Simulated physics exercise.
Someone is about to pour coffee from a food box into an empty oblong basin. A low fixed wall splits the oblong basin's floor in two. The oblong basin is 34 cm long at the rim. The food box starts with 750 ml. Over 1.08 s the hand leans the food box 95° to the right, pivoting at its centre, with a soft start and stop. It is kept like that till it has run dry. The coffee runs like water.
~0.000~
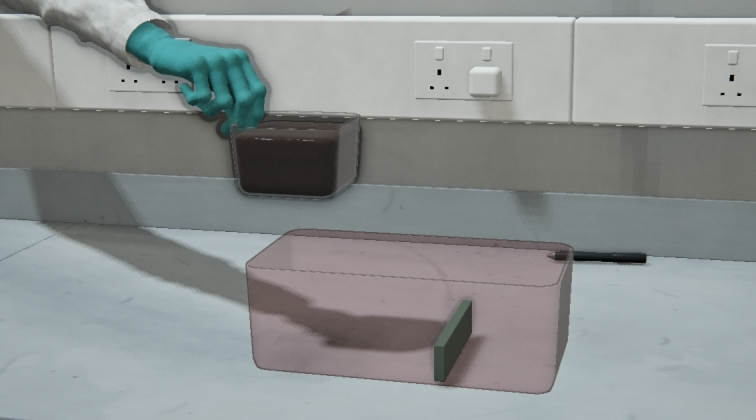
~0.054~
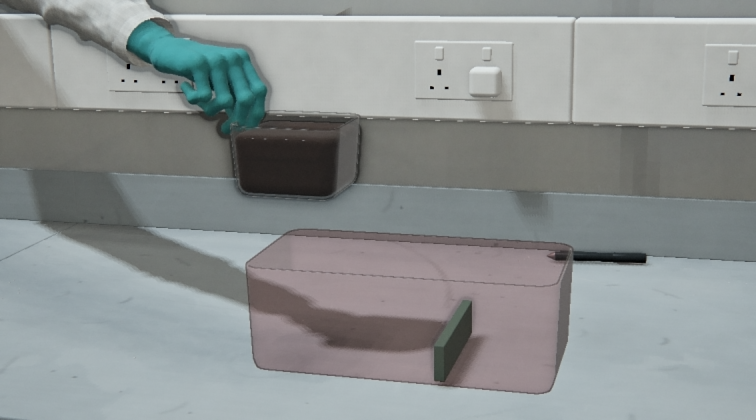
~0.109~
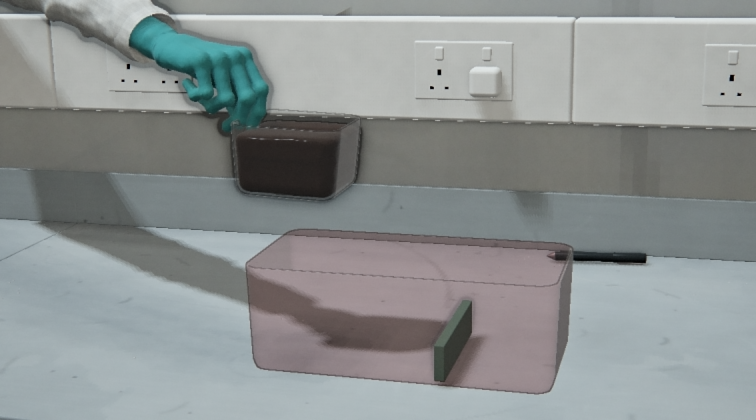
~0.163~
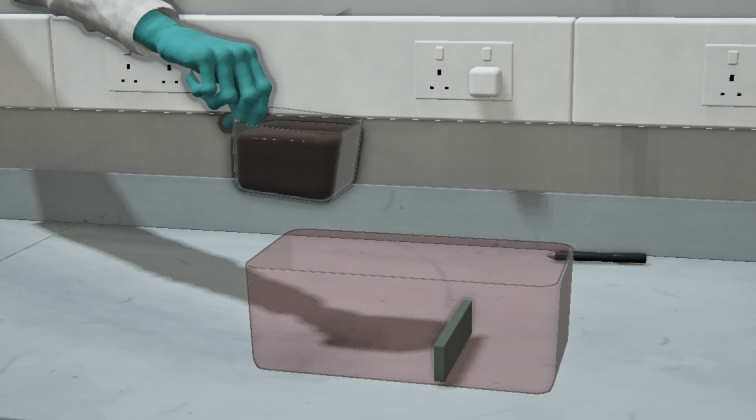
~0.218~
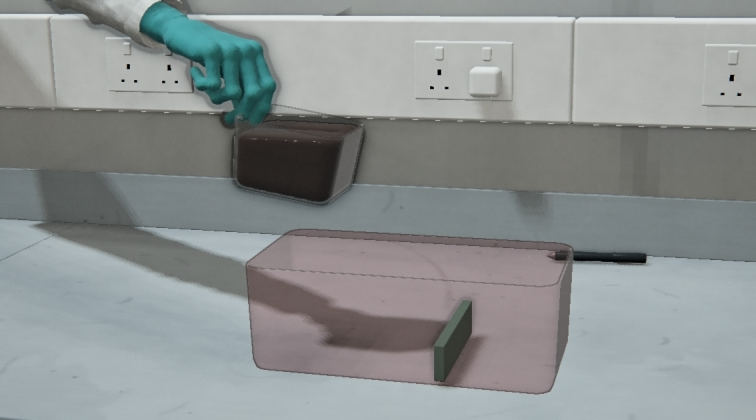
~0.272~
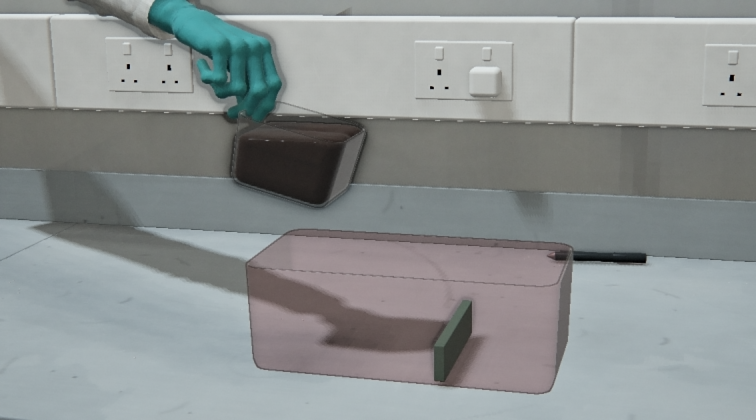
A teal-gloved hand held a small see-through box of dark liquid above a larger, empty pinkish basin on a pale countertop, then gradually leaned the box slightly to the right.
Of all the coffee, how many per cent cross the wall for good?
Roughly 3 per cent is past the wall.
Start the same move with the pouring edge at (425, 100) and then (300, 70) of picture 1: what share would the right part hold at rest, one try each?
In turn about 85 and 10 per cent.
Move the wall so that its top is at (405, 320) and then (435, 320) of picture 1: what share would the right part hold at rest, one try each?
In turn about 65 and 10 per cent.
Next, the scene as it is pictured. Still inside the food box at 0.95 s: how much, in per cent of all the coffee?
Some 14 per cent.
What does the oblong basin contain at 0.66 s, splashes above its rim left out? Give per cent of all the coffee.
Some 16 per cent.
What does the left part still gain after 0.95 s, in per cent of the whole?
About 18 per cent.
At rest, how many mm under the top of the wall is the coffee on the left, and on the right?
Some 20 mm on the left and 40 mm on the right.
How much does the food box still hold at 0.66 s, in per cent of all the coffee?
Some 58 per cent.
By 0.66 s the tilt is 64° and 57 per cent is still to pour, 16 is left of the wall and 0 right of it.
By 0.95 s the tilt is 92° and 14 per cent is still to pour, 78 is left of the wall and 1 right of it.
By 1.25 s the tilt is 95° and 2 per cent is still to pour, 93 is left of the wall and 3 right of it.
By 1.58 s the tilt is 95° and 0 per cent is still to pour, 97 is left of the wall and 3 right of it.
At rest 97 per cent lies left of the wall, 3 right of it and 0 outside.
